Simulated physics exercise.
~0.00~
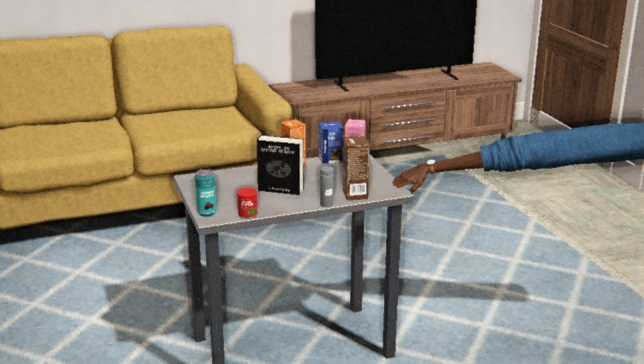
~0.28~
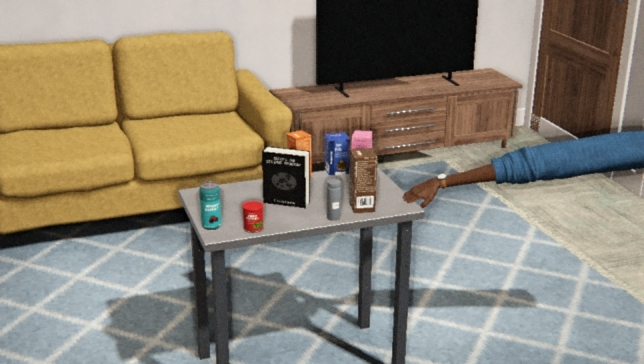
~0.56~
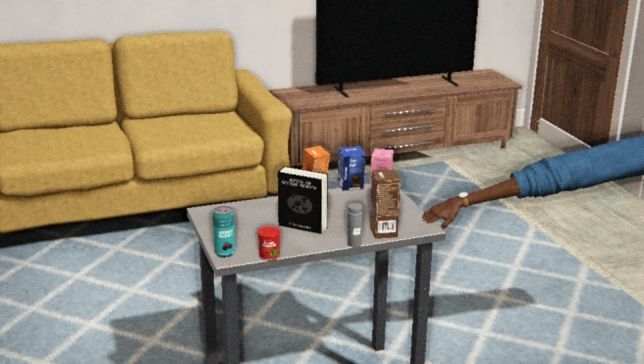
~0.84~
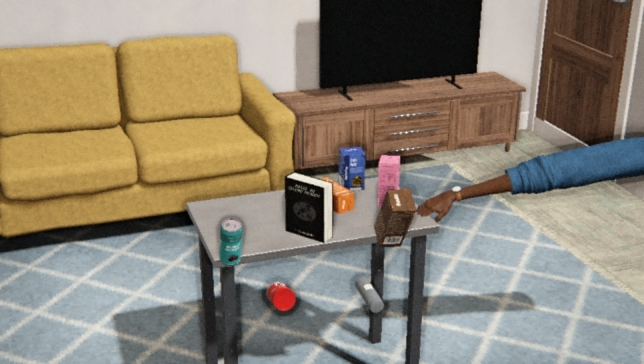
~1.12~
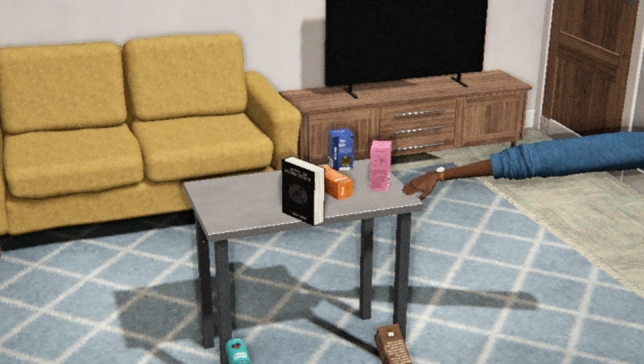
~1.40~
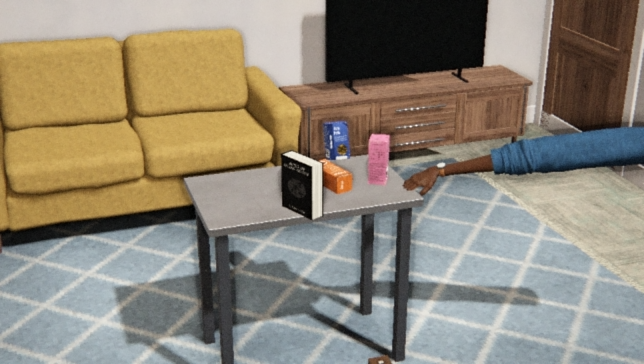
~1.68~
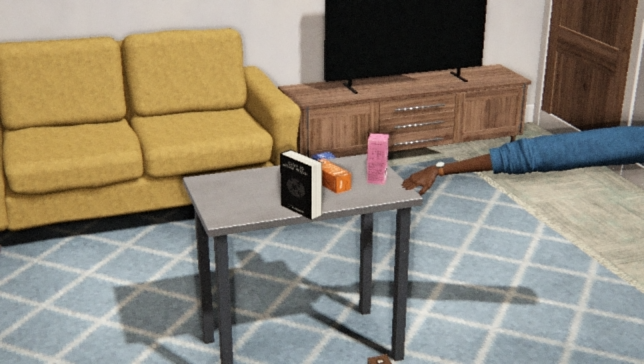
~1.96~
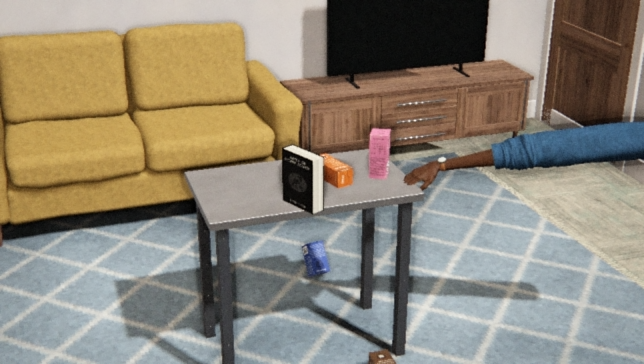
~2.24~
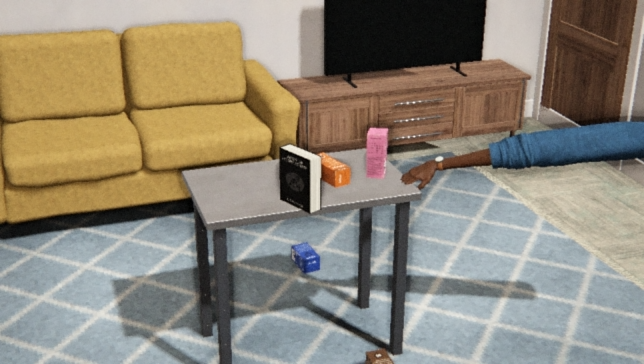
A hand jerks the small table, and five items fall off while three stay on.
